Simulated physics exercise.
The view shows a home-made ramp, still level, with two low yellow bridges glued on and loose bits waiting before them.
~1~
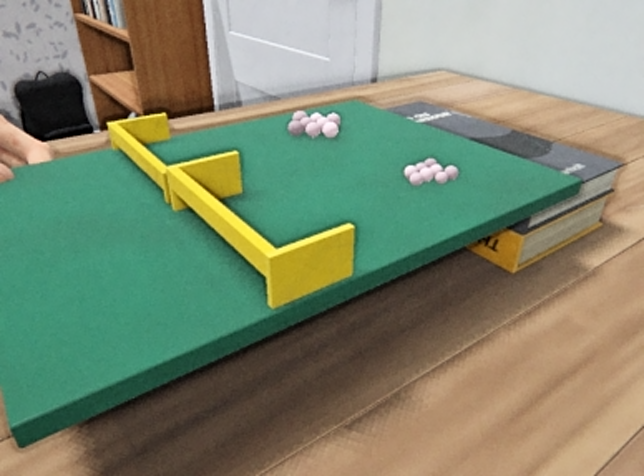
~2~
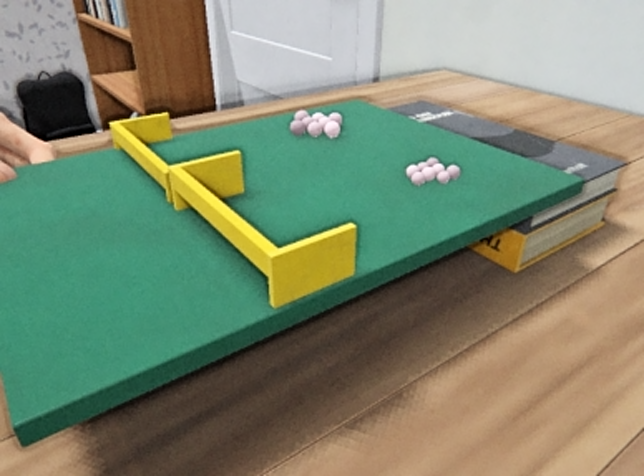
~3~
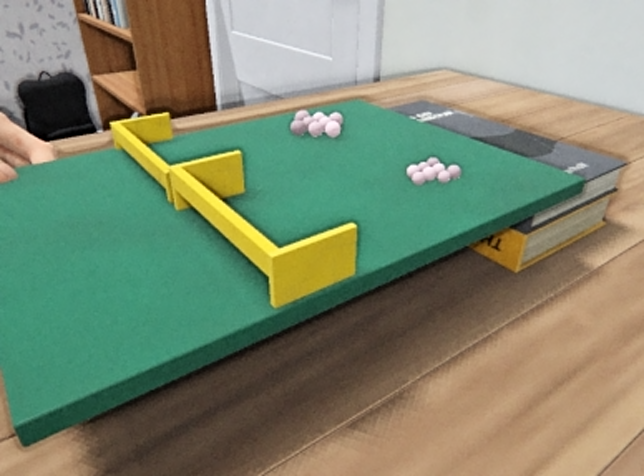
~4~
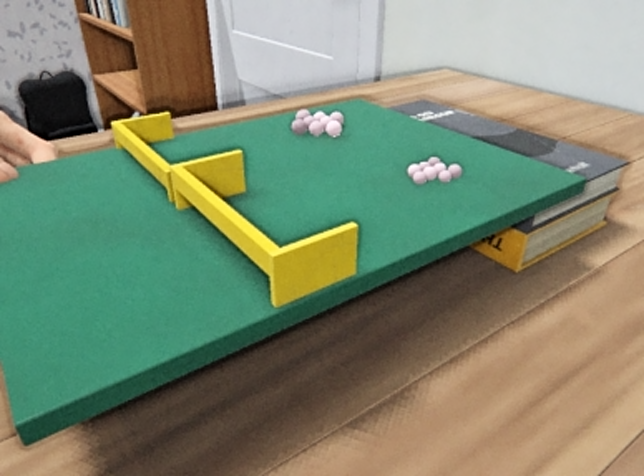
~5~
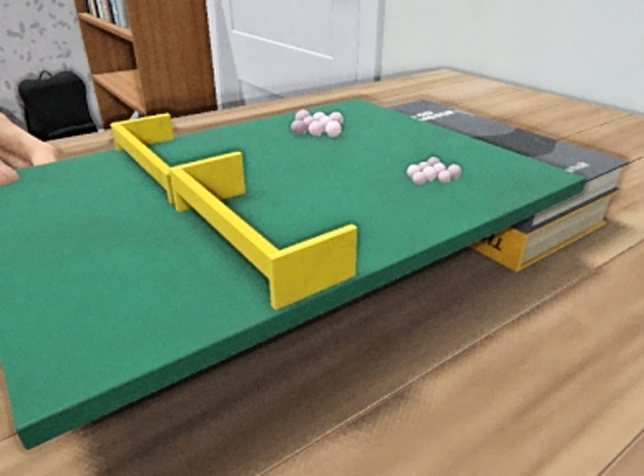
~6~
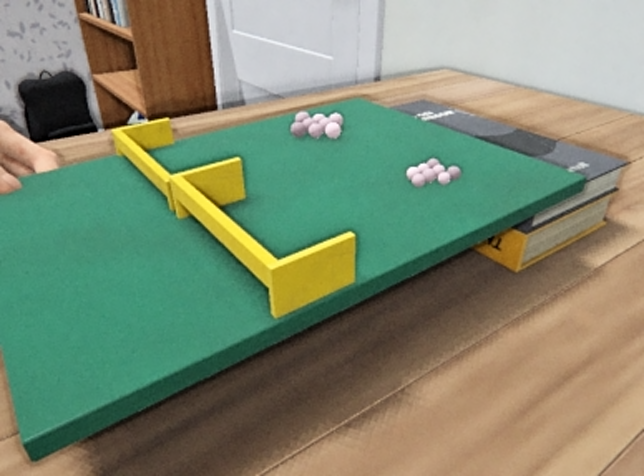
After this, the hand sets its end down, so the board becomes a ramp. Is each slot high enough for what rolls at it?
Near lot: Gets under. Far lot: Stopped.
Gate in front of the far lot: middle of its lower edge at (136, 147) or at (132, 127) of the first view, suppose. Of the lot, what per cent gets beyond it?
Roughly 100 percent, then roughly 100 percent.
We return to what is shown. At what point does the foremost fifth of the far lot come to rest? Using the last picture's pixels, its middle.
About (171, 215).
Then, 0.38 s on from there, board sloping at 9°; near lot on its way down; far lot on its way down.
Then, 0.70 s on from there, board resting at 11°; near lot has reached its gate; far lot has reached its gate.
Then, 0.99 s on from there, board resting at 11°; near lot the whole lot past its gate; far lot has reached its gate.
In the end, board resting at 11°; near lot the whole lot past its gate; far lot gathered behind its gate.
